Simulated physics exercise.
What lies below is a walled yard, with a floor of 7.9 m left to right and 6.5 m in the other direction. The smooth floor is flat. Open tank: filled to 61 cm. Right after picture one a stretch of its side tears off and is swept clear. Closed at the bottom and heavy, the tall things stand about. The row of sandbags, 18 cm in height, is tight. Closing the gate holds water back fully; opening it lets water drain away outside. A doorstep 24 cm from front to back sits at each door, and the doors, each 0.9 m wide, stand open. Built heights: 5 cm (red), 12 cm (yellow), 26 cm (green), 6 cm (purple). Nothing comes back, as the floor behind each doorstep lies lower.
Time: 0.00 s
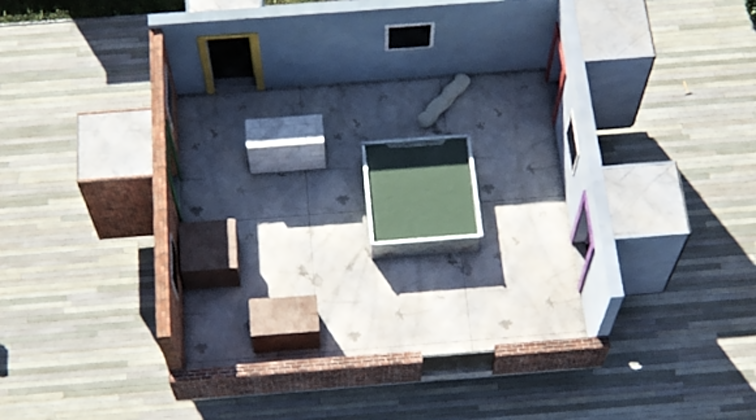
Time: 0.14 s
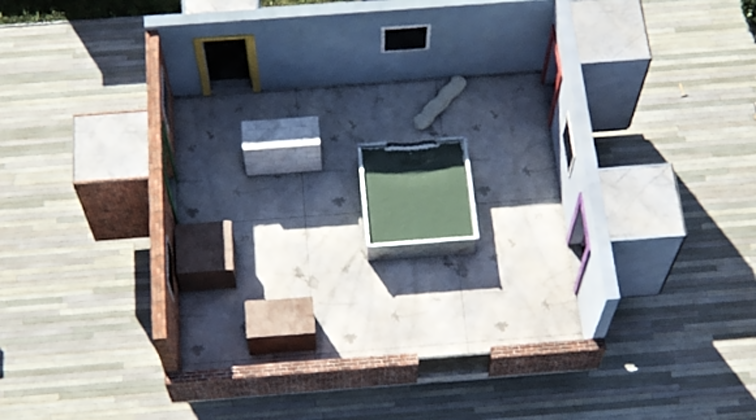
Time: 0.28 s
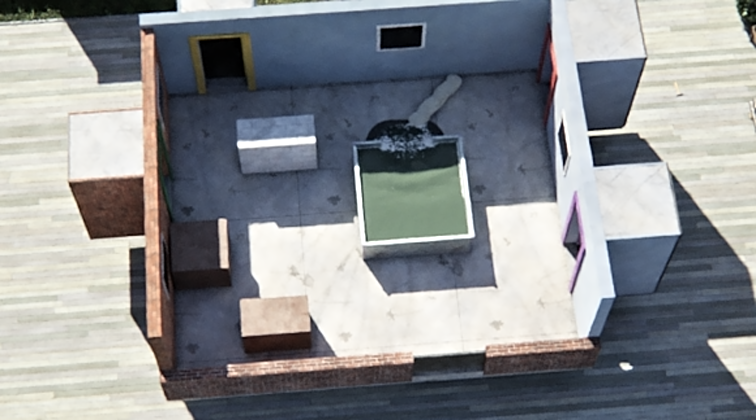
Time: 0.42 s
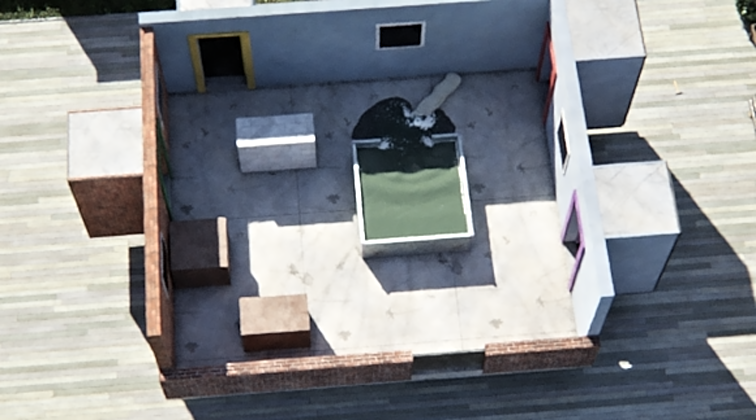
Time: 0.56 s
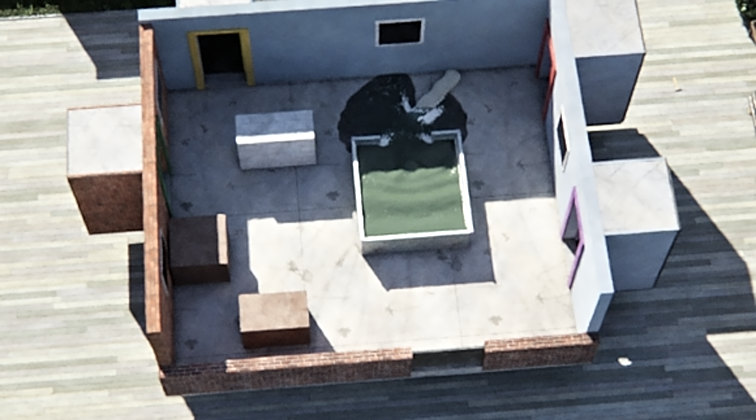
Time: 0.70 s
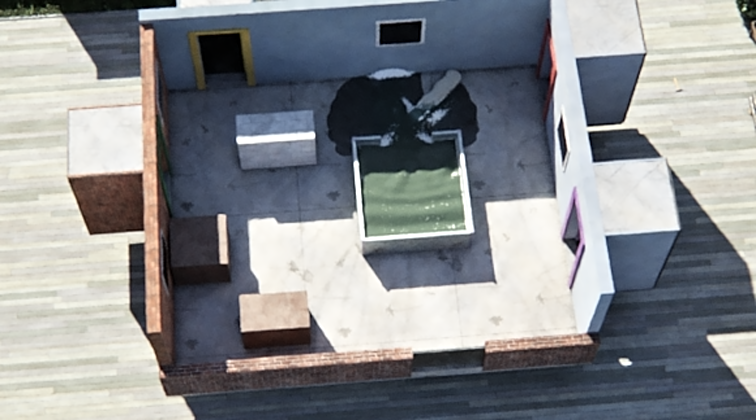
A walled yard with a pale floor and low brick front wall is seen from high above, amid grey planking. A square tank of green water stands right of centre, with a white block and two brown blocks leftward, a yellow-edged doorway behind, and red and purple ones right. The view shifts slightly, then settles, as dark water pours from the tank's far side and spreads around the pale heap.
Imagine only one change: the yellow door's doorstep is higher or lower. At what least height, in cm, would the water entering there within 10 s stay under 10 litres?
At about 14 cm.
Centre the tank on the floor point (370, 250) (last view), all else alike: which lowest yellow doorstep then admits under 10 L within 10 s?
Then roughly 9.5 cm.
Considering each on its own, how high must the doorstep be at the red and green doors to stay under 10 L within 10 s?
You'd want about 22 centimetres at red and about 10.5 centimetres at green.
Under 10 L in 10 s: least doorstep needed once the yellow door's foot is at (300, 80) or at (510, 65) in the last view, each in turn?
You'd want roughly 11.0 cm there first, then roughly 19 cm.
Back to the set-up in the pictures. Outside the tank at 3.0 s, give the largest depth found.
29 cm.
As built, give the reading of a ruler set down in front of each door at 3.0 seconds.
At the red door the depth is 17 cm, at yellow 6 cm, at green 0 cm and at purple 0 cm.
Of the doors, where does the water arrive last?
Door: Purple.
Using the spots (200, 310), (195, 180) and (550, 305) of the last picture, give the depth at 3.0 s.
Ordered as asked: 0, 0, 0 cm.
After 1.4 s water covers 15 % of the floor, deepest (38 cm) near (410, 125); it has not reached the yellow door.
After 3.0 s water covers 30 % of the floor, deepest (29 cm) near (380, 83); 6 cm at the yellow door, 0 litres in over its 12 cm doorstep.
After 10.0 s water covers 85 % of the floor, deepest (13 cm) near (172, 204); 11 cm at the yellow door, 20 litres in over its 12 cm doorstep.
At the yellow door as built, the water arrived by 1.9 s and peaked near 15 cm at 7.4 s.
Run again over the same 10 s with other heights there, 20 litres in over 12 cm, 2 litres over 16.5 cm. The limit of 10 litres is kept from about 14 cm up.
